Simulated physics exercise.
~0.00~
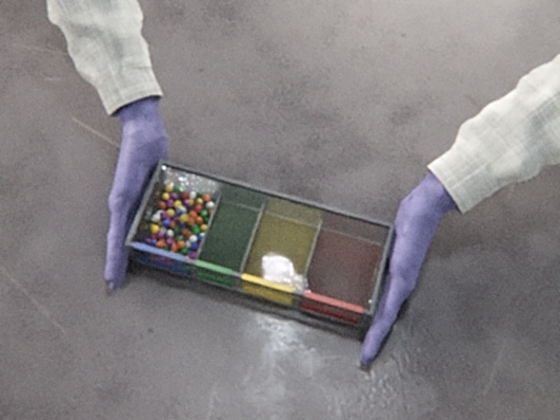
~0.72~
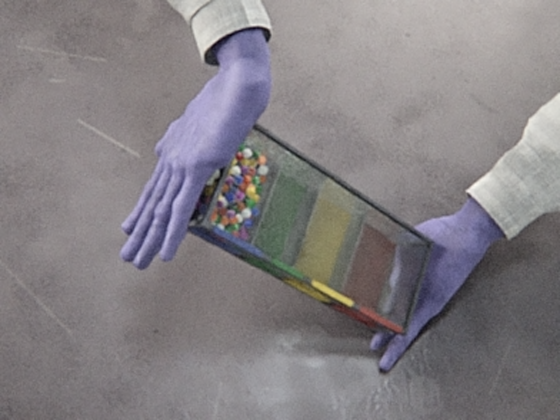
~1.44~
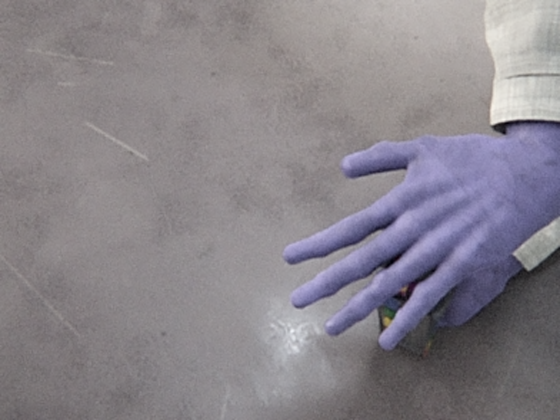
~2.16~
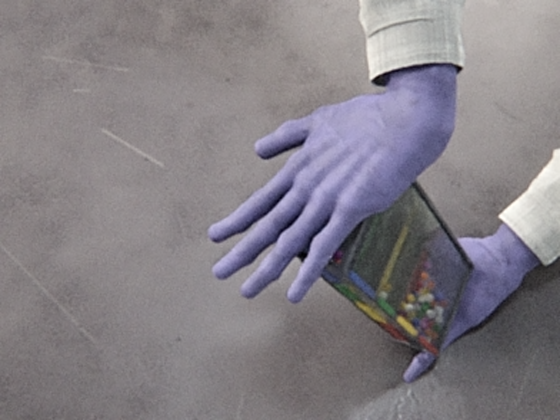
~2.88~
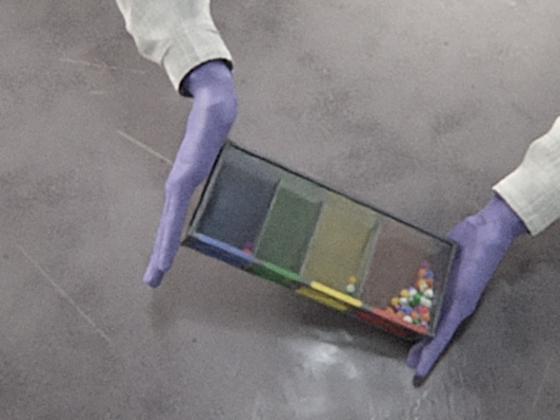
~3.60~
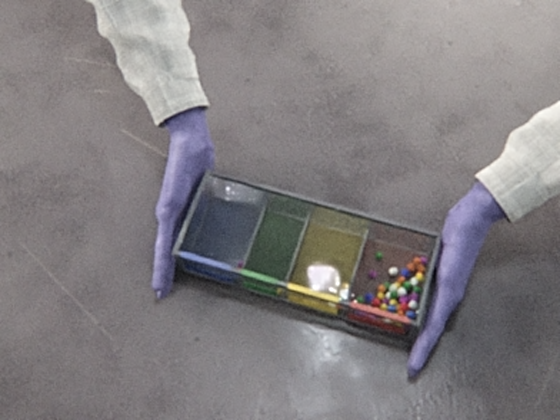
A clear lidded box of colourful beads, held between two purple-gloved hands, was tipped steeply onto its right end and then laid flat again, leaving most of the beads moved from the blue compartment on the left to the red one on the right.
